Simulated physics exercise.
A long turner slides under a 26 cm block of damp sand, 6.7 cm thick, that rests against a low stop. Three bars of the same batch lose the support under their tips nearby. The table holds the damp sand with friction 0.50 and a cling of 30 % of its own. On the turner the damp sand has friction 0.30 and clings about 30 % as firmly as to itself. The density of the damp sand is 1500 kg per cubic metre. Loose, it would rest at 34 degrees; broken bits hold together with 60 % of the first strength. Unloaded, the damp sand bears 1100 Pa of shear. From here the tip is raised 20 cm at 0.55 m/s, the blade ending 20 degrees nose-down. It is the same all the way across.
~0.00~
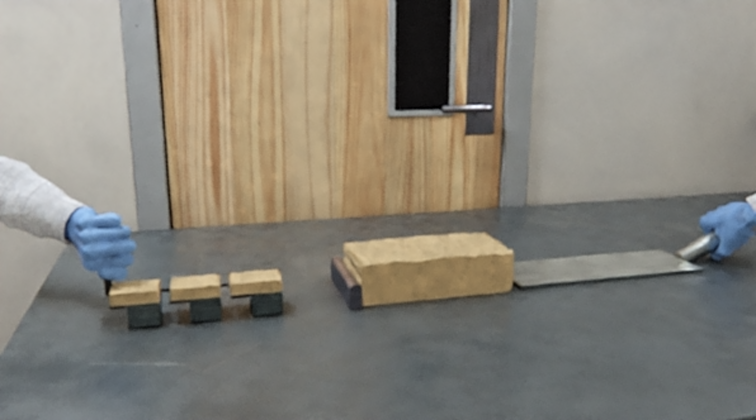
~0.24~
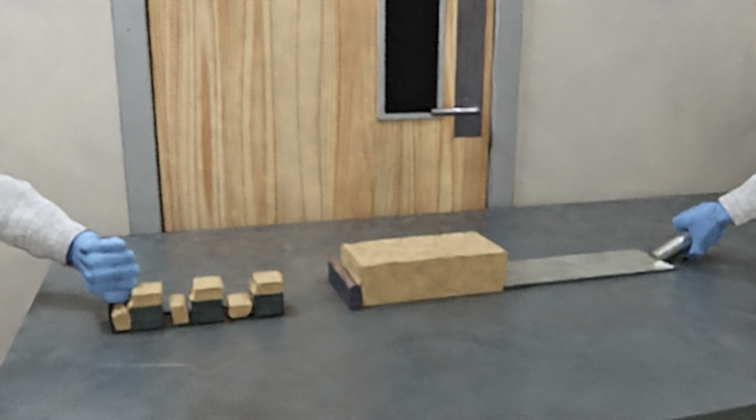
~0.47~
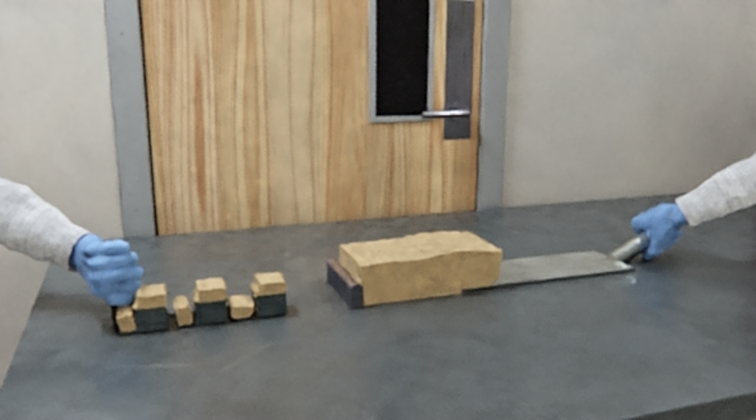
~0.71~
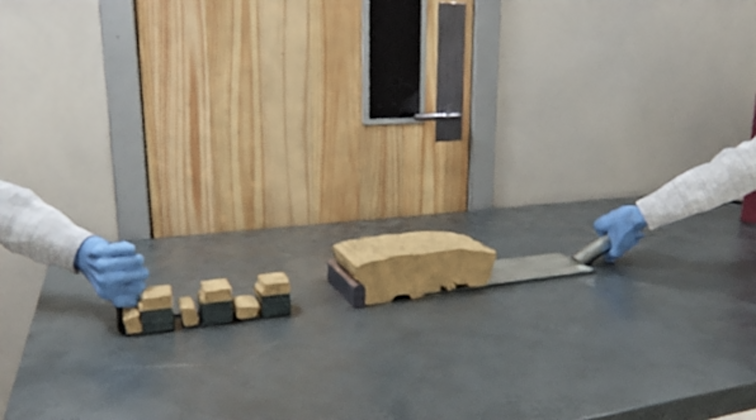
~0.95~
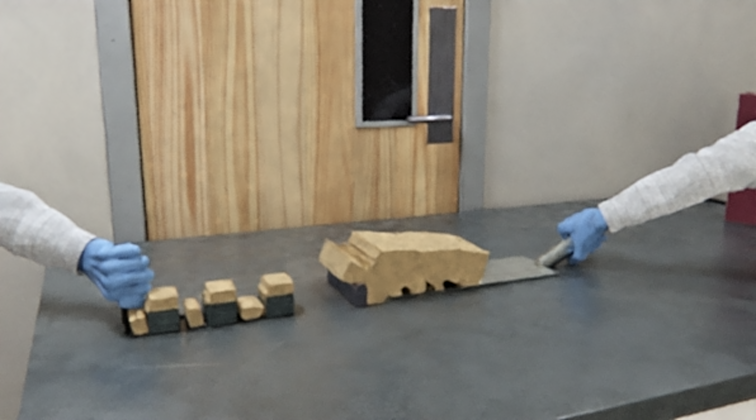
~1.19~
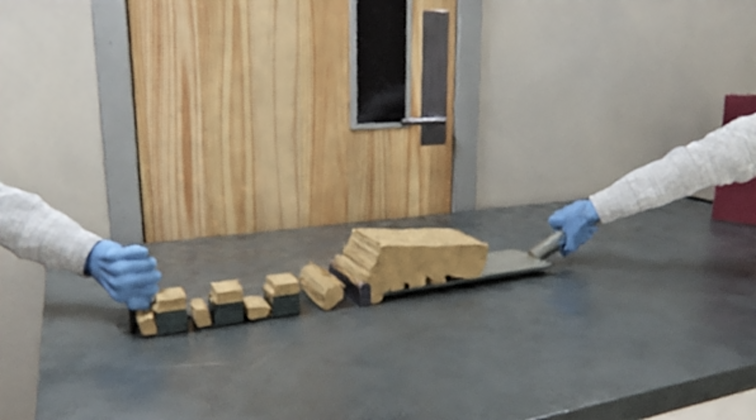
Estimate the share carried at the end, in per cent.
About 65 %.
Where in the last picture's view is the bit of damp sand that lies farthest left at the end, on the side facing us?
At about (236, 323).
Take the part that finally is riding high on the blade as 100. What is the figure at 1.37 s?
About 110 %.
After 1.37 s, the tip is 10 cm up.
After 1.58 s, the tip is 20 cm up and 82 % is riding high on the blade.
After 1.80 s, the tip is 20 cm up and 65 % is riding high on the blade.
After 2.01 s, the tip is 20 cm up and 65 % is riding high on the blade.
After 2.20 s, at the end, the tip is 20 cm up and 65 % is riding high on the blade.
